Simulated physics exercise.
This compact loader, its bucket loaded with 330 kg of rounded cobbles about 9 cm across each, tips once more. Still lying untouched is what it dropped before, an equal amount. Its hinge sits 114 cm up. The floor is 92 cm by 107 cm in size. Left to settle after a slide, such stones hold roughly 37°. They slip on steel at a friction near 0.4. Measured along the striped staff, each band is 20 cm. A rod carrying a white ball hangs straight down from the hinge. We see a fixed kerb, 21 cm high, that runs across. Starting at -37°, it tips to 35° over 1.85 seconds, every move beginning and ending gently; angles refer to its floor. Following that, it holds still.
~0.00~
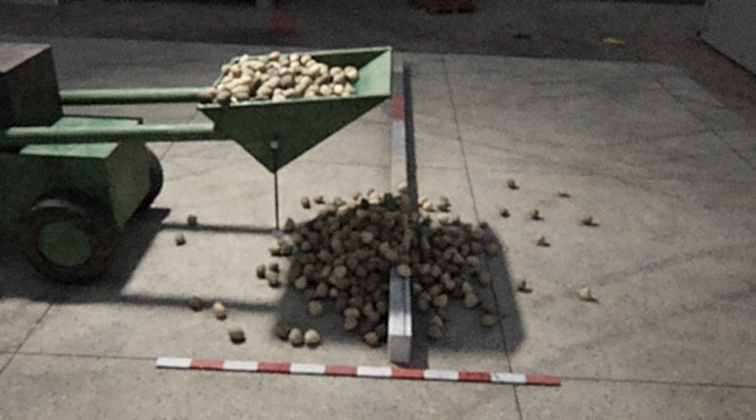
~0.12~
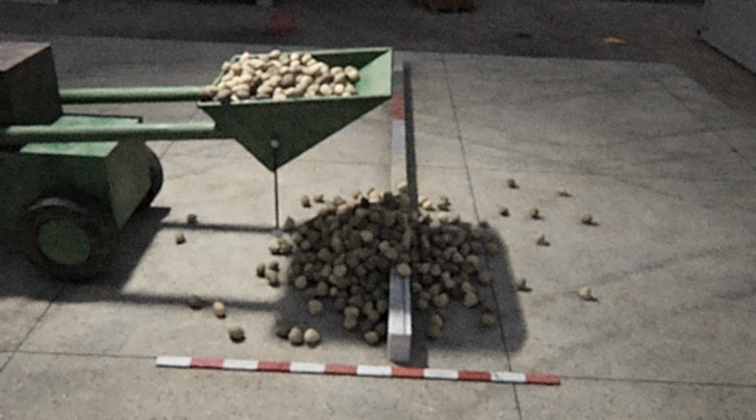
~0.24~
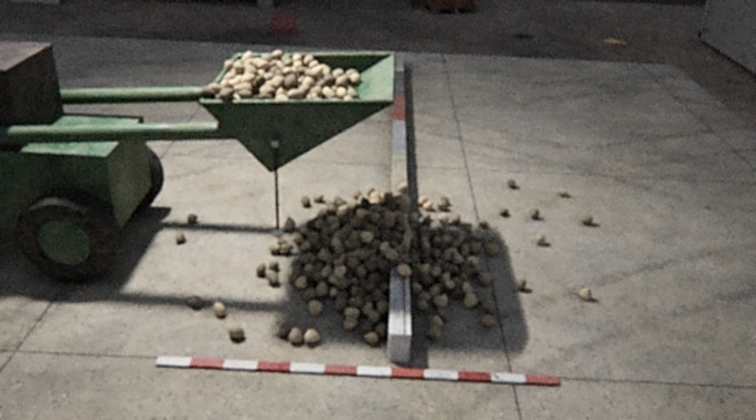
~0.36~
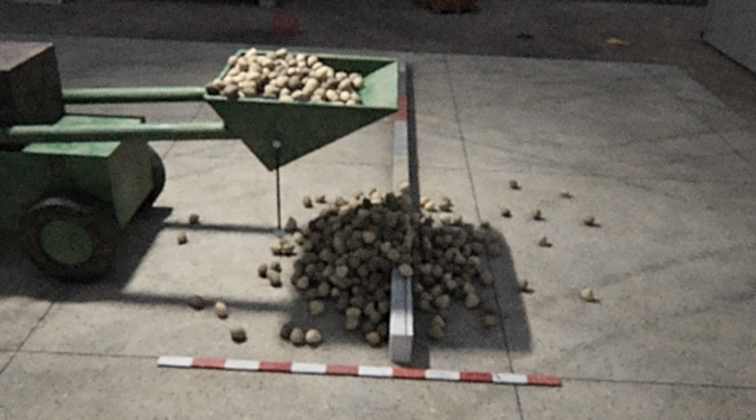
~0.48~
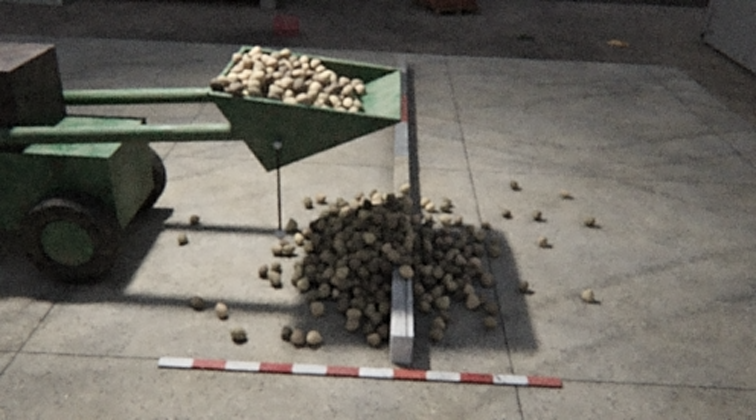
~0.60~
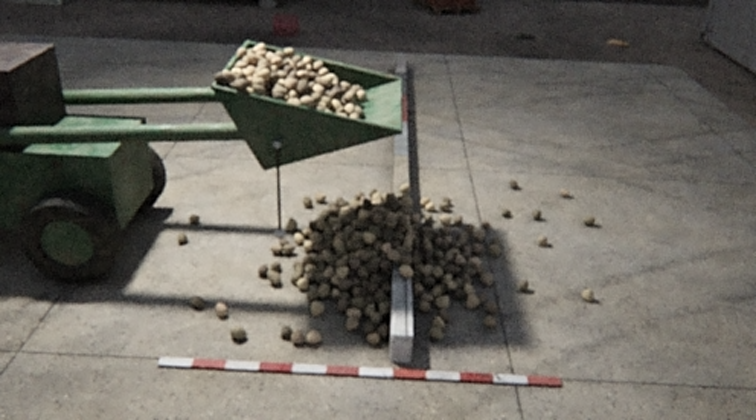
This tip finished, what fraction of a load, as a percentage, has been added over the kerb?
About 74 per cent of a load.
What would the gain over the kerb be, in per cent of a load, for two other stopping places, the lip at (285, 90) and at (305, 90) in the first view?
Roughly 0 and 0 per cent, in that order.
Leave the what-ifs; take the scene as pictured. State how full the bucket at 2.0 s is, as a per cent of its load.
Close to 35 per cent of the load.
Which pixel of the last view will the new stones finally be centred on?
I'd put their centre close to (440, 247).
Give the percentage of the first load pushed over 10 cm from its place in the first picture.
Roughly 15 % of them.
After 1.4 s the floor is at 24°; in per cent of one load, 100 in the bucket, 79 on this side of the kerb, 23 over the kerb; the foremost stones are at (545, 227).
After 2.0 s the floor is at 35°; in per cent of one load, 37 in the bucket, 116 on this side of the kerb, 47 over the kerb; the foremost stones are at (545, 227).
After 2.3 s the floor is at 35°; in per cent of one load, 6 in the bucket, 117 on this side of the kerb, 78 over the kerb; the foremost stones are at (553, 228).
After 4.9 s the floor is at 35°; in per cent of one load, 0 in the bucket, 104 on this side of the kerb, 97 over the kerb; the foremost stones are at (608, 269). Net gain over the kerb, 74.
